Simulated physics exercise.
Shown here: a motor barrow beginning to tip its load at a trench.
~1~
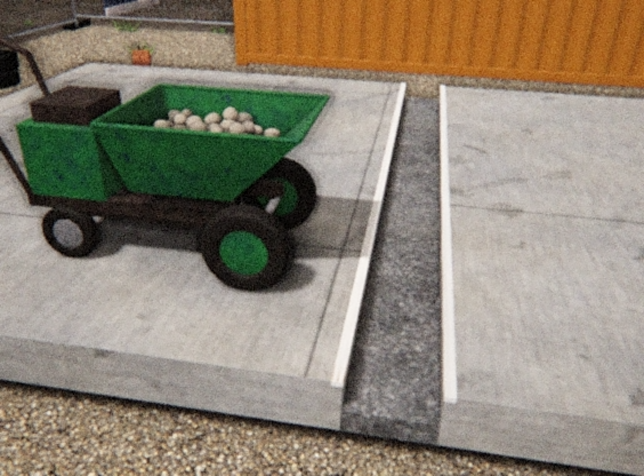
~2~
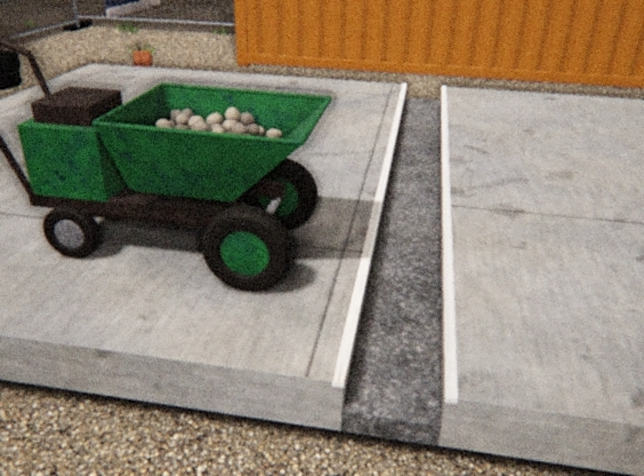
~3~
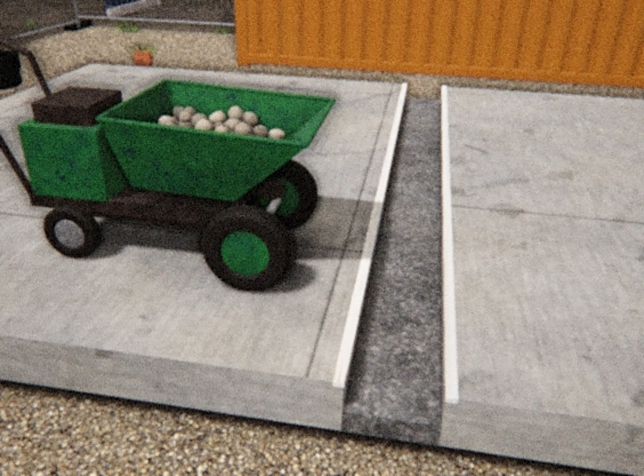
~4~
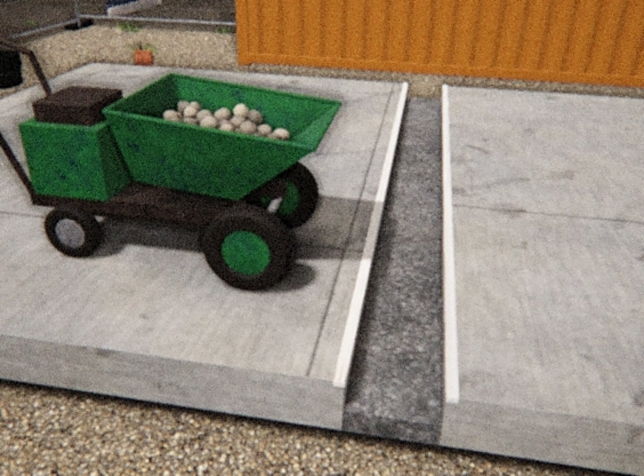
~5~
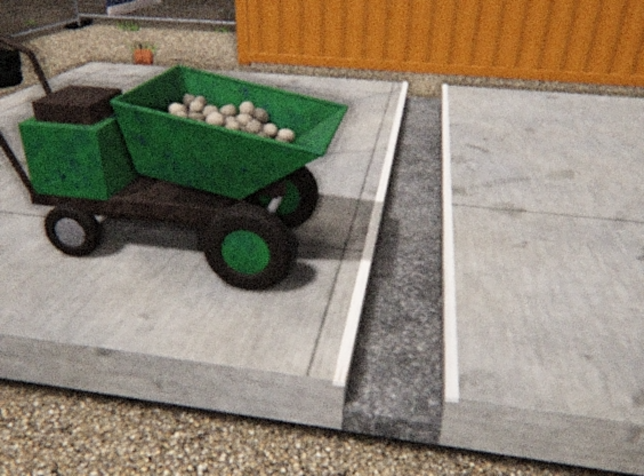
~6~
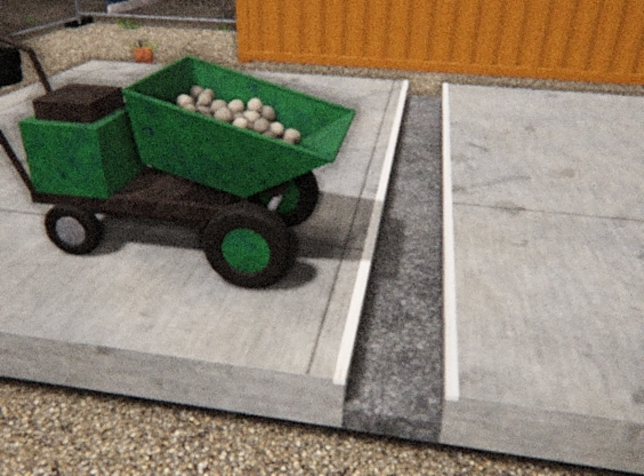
A green motor barrow with dark wheels stands at the left on a pale concrete slab, seen from slightly above and to the side. Rounded pale stones lie in its skip, a gravel-floored trench with white edges runs to its right, and an orange corrugated wall stands behind. The barrow stays in place while its skip, level at first, slowly tilts a little toward the right.
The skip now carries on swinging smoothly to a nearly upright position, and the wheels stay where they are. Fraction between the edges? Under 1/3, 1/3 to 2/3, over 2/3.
I reckon it's the high case, with the trench getting past two-thirds.
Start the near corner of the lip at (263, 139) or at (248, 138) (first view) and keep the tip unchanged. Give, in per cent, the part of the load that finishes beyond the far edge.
The first spot gives roughly 0 %; the second gives roughly 0 %.
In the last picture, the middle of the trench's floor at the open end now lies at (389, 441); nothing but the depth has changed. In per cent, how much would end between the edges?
Estimated share: Approx. 100 %.
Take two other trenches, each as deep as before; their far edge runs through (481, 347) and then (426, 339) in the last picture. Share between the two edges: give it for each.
100 %, then 60 %.
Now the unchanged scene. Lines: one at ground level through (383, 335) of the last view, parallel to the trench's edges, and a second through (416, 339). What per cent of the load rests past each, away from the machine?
The first comes to 70 %, the second to 30 %.
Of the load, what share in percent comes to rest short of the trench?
Result: Some 0 % of the load.
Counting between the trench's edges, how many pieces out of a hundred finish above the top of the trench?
15 per cent or so.
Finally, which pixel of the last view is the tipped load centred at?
(410, 279).
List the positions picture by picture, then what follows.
The first frame shows lip of the skip at (299, 142), level; top of the load at (198, 132), river pebbles; first edge of the trench at (348, 332); far edge at (450, 345), the trench over half as wide as the skip, and shallow for its width.
The second frame shows lip of the skip at (302, 143), level; top of the load at (200, 131).
The third frame shows lip of the skip at (306, 145), tipped barely; top of the load at (203, 130).
The fourth frame shows lip of the skip at (314, 149), tipped a little; top of the load at (205, 118).
The fifth frame shows lip of the skip at (322, 154), tipped a little; top of the load at (211, 114).
The sixth frame shows lip of the skip at (332, 160), tipped a little; top of the load at (205, 114); first edge of the trench at (350, 330); far edge at (452, 343).
Soon, skip tipped steeply; all in the skip.
A while on, skip tipped right over; about two thirds in the skip; about a third in or heaped over the trench.
Towards the end, skip tipped right over; a small part in the skip; most in or heaped over the trench; a stray few beyond it.
Finally, skip tipped right over; a small part in the skip; nearly all in or heaped over the trench; a stray few beyond it.
